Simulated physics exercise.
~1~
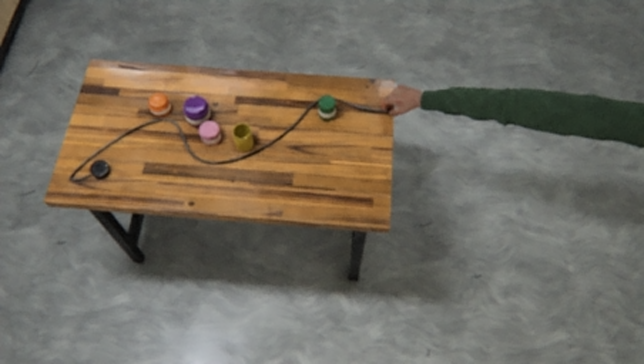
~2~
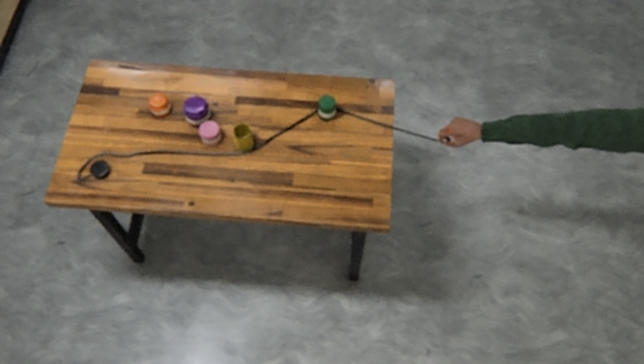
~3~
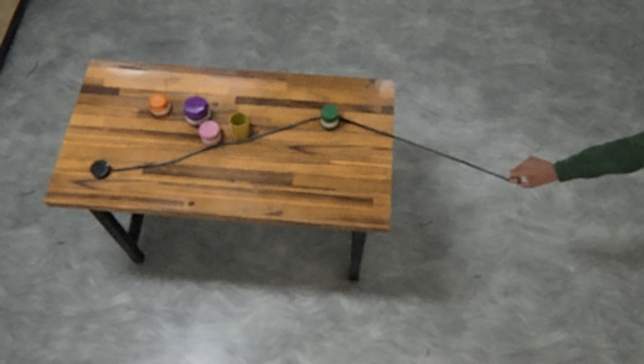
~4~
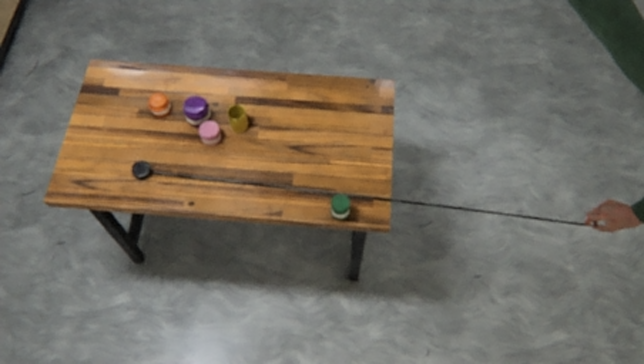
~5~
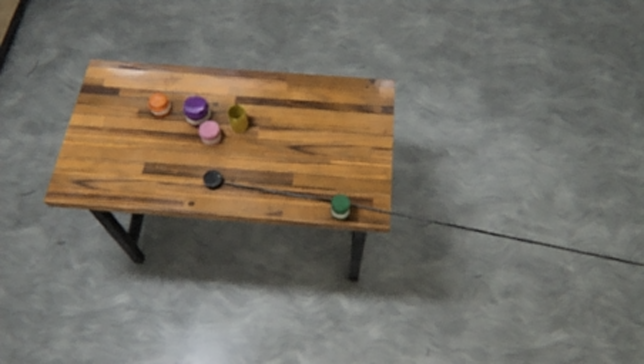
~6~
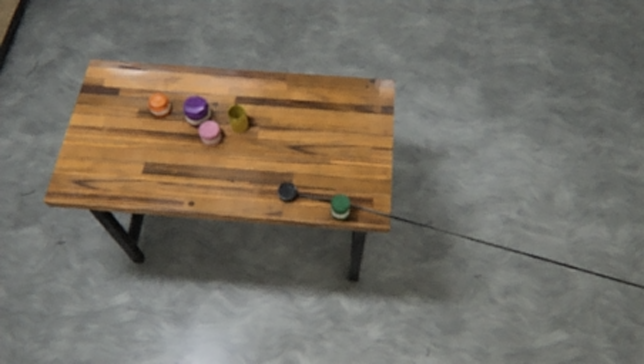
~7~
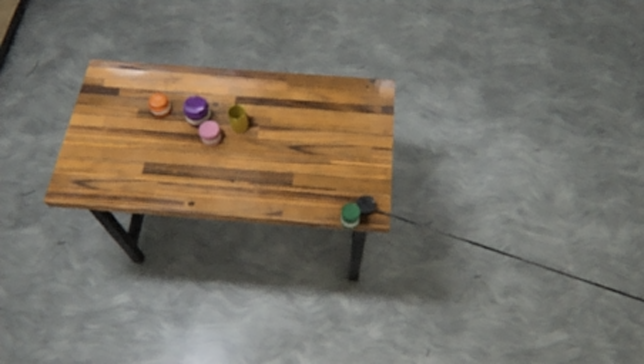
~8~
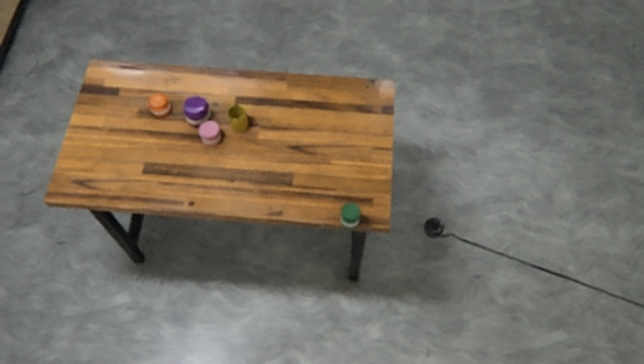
A hand in a green sleeve pulls a dark cord rightward across a wooden table, where it winds among five small containers to a round black object at the left. As the slack goes, the cord straightens, nudging the yellow container slightly and pressing against the green one. The taut cord then sweeps the green container down to the near edge, and the black object starts sliding right. It glides past the orange, purple, pink and yellow containers, bumps the green one slightly, and leaves the table. It ends beyond the right edge, still on its cord, with all five containers still on top.
